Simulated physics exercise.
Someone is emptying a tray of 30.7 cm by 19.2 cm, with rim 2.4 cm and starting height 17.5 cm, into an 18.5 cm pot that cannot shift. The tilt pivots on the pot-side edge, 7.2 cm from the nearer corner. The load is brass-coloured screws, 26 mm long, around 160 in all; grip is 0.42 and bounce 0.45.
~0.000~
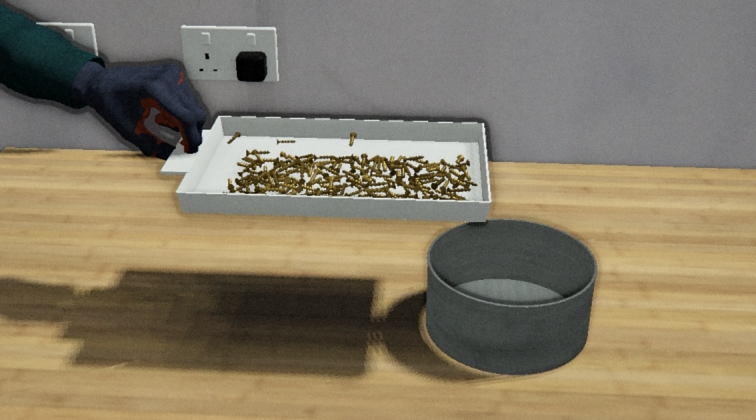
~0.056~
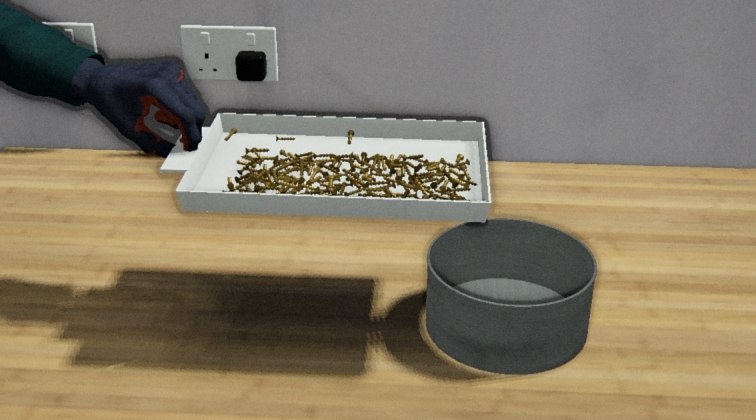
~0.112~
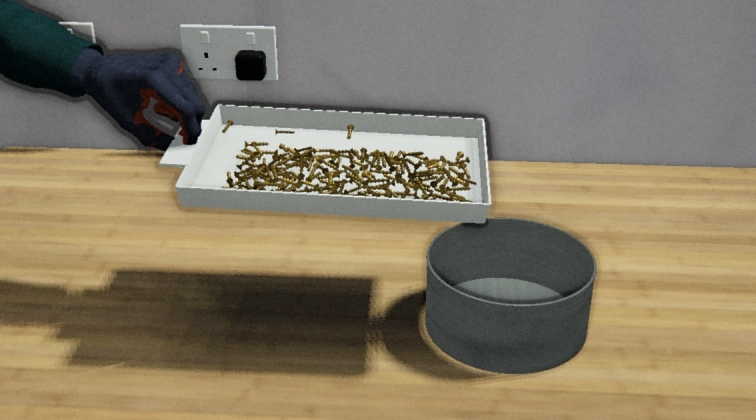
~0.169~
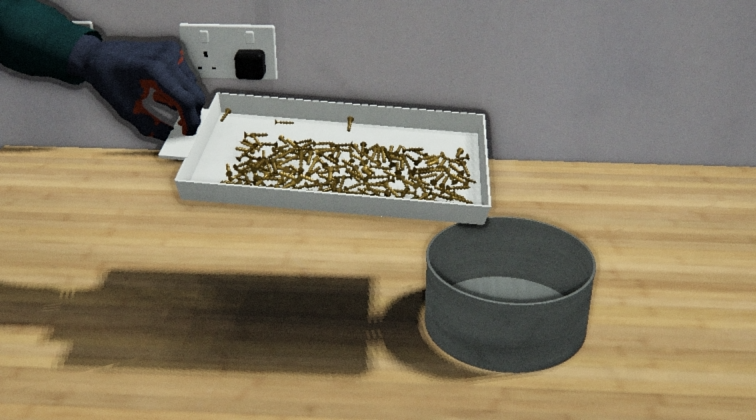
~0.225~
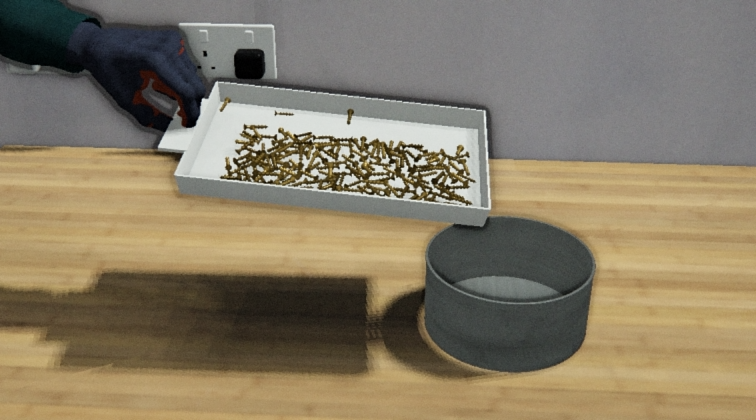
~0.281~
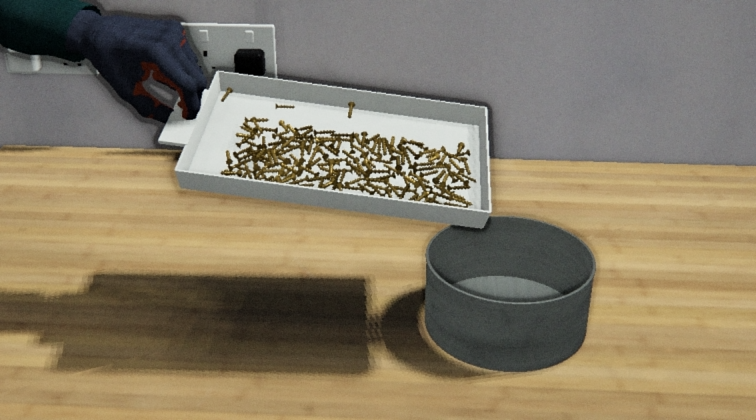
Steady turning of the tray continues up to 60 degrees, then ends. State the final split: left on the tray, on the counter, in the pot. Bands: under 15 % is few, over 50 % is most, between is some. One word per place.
Left on the tray: Most, counter: Few, pot: Few.
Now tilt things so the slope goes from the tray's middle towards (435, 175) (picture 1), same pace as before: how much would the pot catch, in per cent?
10 %.
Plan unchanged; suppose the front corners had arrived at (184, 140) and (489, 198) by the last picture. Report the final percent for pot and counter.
The pot gets 10 and the counter 0.
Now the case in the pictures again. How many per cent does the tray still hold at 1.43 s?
Close to 100 in a hundred parts of the load.
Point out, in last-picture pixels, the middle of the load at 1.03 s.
Near (390, 176).
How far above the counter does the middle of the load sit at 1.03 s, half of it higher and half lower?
Some 22 cm.
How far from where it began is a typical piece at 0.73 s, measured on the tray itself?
3 cm.
After 0.73 s, tilt 35 degrees; the tray holds 100 %, the pot 0 %.
After 1.03 s, tilt 50 degrees; the tray holds 100 %, the pot 0 %.
After 1.43 s, tilt 60 degrees; the tray holds 100 %, the pot 0 %.
In the end, at 2.6 s, tray 90 %, counter 5 %, pot 0 %.
